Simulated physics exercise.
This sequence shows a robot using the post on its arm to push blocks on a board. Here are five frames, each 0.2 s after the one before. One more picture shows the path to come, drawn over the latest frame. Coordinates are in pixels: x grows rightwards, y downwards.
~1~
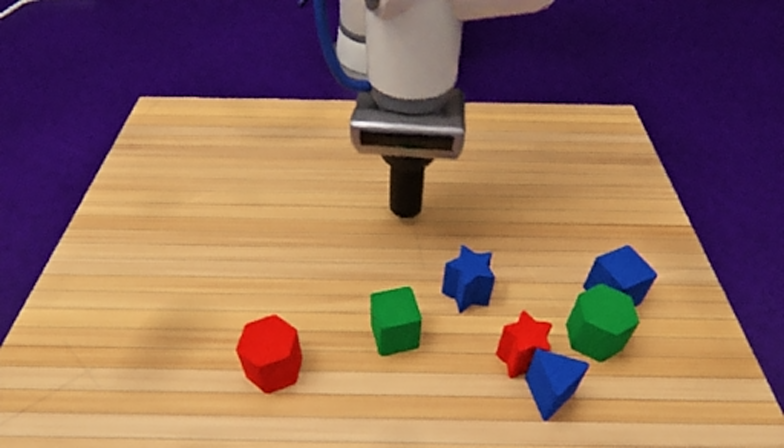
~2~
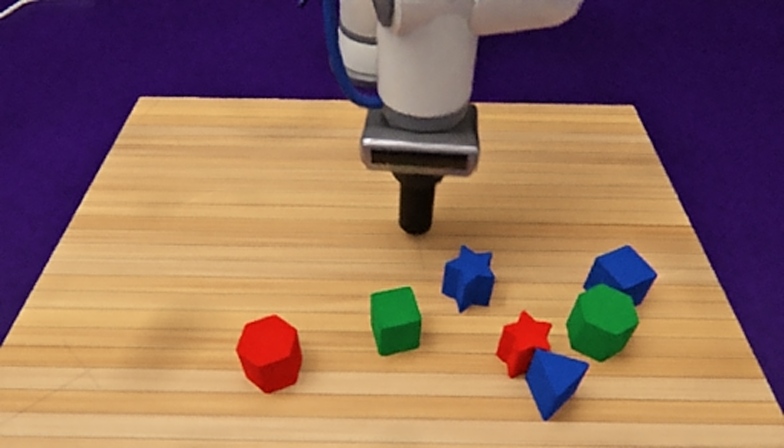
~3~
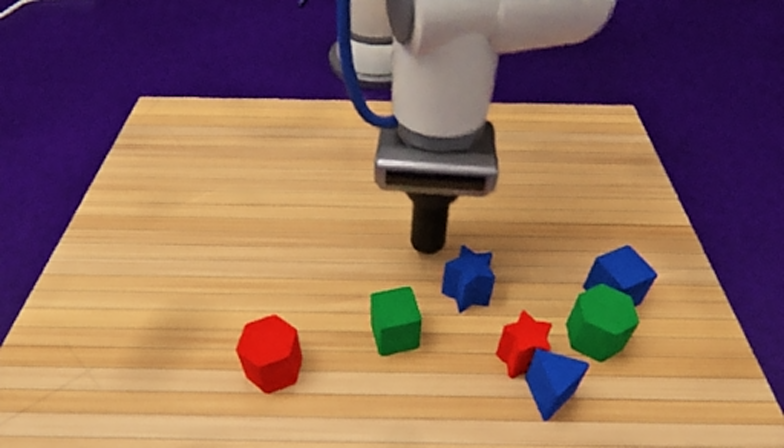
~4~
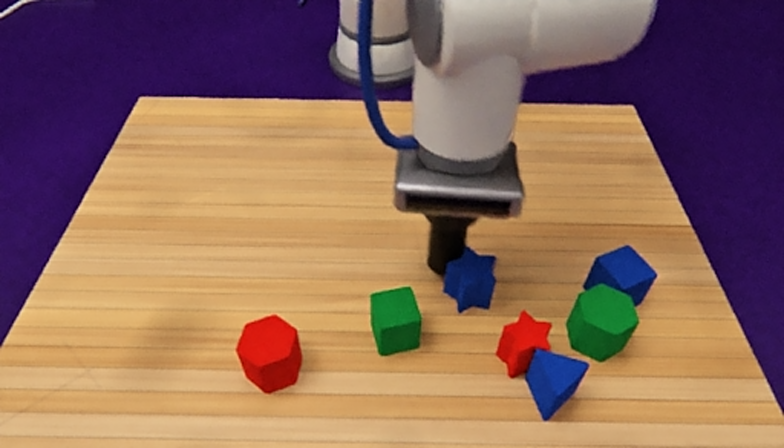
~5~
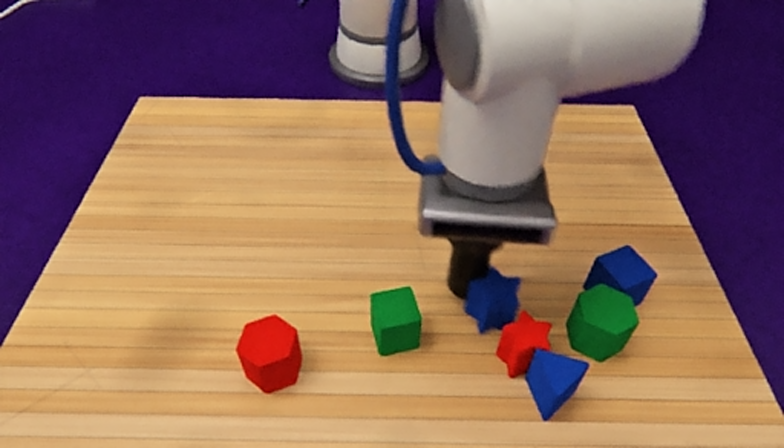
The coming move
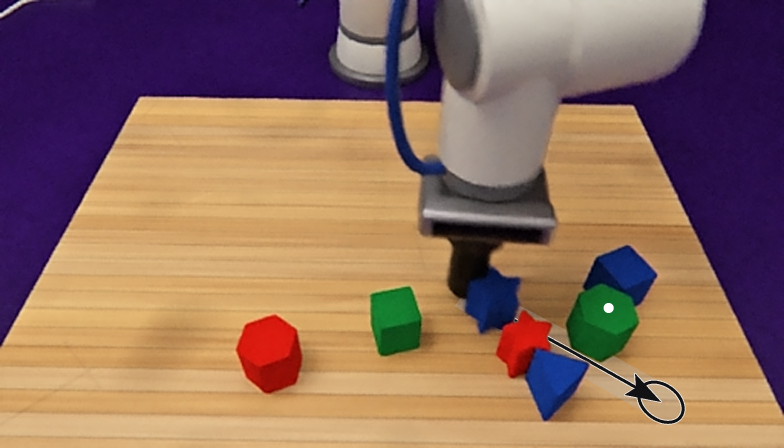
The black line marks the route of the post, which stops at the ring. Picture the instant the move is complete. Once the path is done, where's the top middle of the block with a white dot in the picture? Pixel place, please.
It is at (654, 316).
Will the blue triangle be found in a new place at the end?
It seems so.
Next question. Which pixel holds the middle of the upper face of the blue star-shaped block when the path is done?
Around (699, 417).
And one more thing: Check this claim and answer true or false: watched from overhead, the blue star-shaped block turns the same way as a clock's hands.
My answer: True.
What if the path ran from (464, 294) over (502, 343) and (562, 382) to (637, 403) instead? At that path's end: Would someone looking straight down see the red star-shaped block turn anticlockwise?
No
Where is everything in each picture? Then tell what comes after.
In the first frame, tip of the post at (406, 207), middles of tops, blue star-shaped block at (472, 264), red star-shaped block at (530, 331), blue triangle at (561, 369), green hexagonal block at (609, 308).
In the second frame, post at (415, 223), nothing pushed.
In the third frame, post at (428, 241), nothing pushed.
In the fourth frame, post at (444, 262), blue star-shaped block at (474, 265).
In the fifth frame, post at (466, 284), blue star-shaped block at (498, 286), red star-shaped block at (530, 331), blue triangle at (561, 369), green hexagonal block at (609, 308).
The line goes from (464, 294) to (661, 402); the dot is on the green hexagonal block.
What follows on the original path. One third of the way, post at (529, 318); blue star-shaped block at (569, 322); red star-shaped block at (557, 358), turned 65° clockwise; blue triangle at (566, 394), turned 30° anticlockwise; green hexagonal block at (619, 310).
Two thirds of the way, post at (594, 352); blue star-shaped block at (637, 365); red star-shaped block at (580, 373), turned 105° clockwise; blue triangle at (568, 407); green hexagonal block at (647, 316), turned 50° anticlockwise.
At the end, post at (668, 394); blue star-shaped block at (699, 417), turned 40° clockwise; red star-shaped block at (580, 373), turned 105° clockwise; blue triangle at (568, 407); green hexagonal block at (654, 316), turned 55° anticlockwise.
